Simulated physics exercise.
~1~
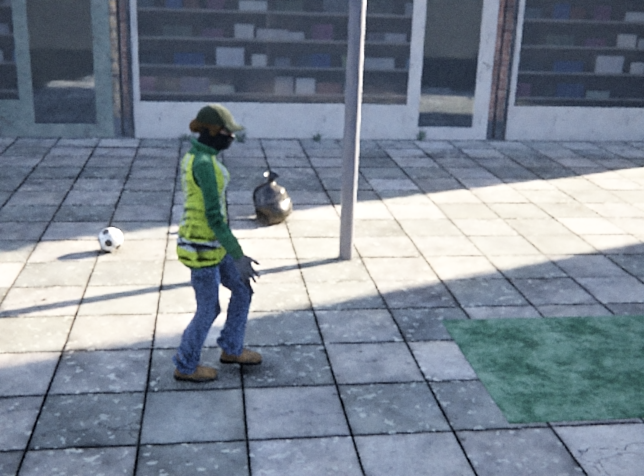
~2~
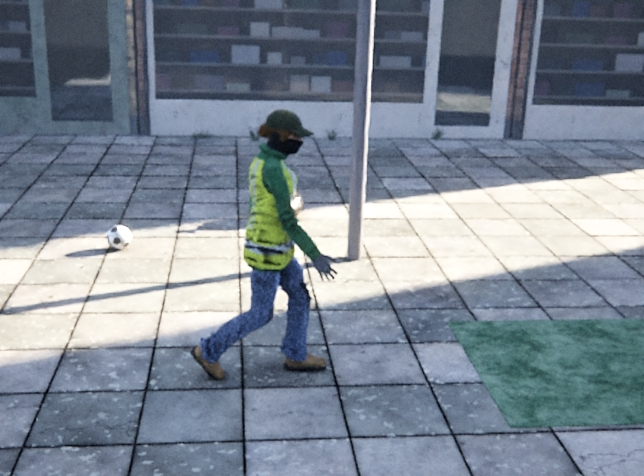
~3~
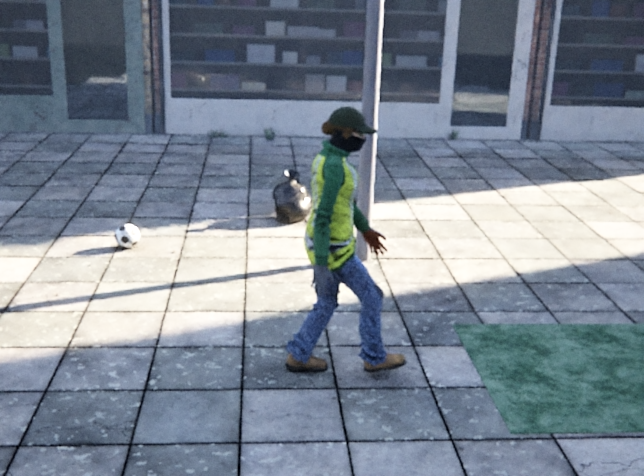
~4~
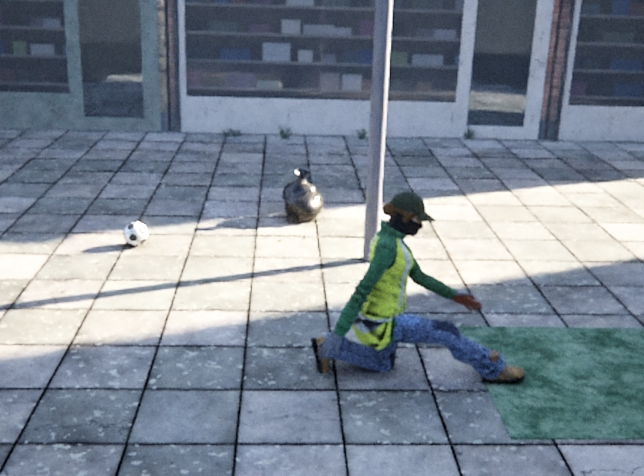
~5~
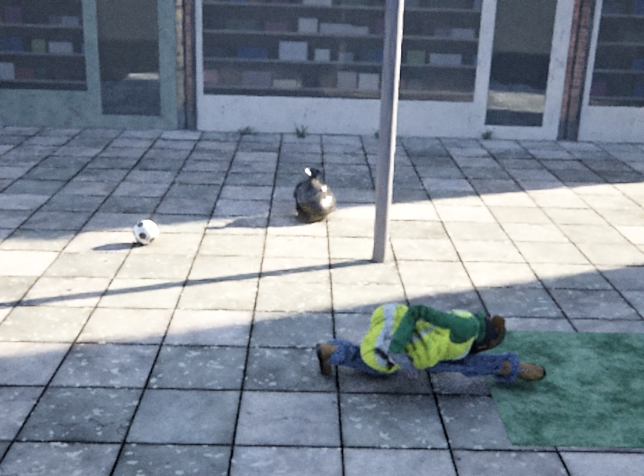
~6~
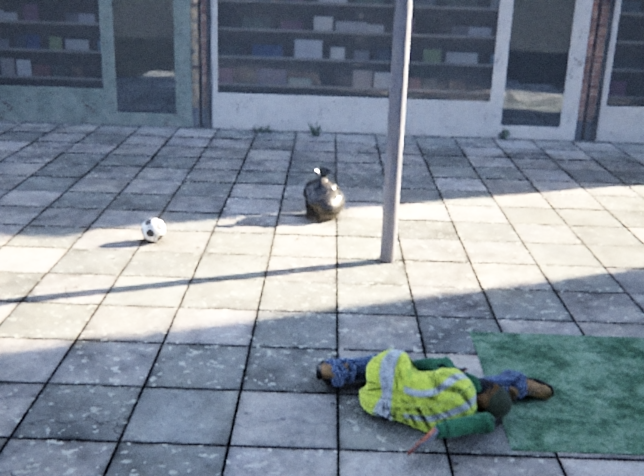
A person in a green cap, dark face covering and yellow safety vest walked right across a paved square, dropped into a deep lunge at a green mat, then folded forward and ended up lying crumpled on the paving at its left edge.
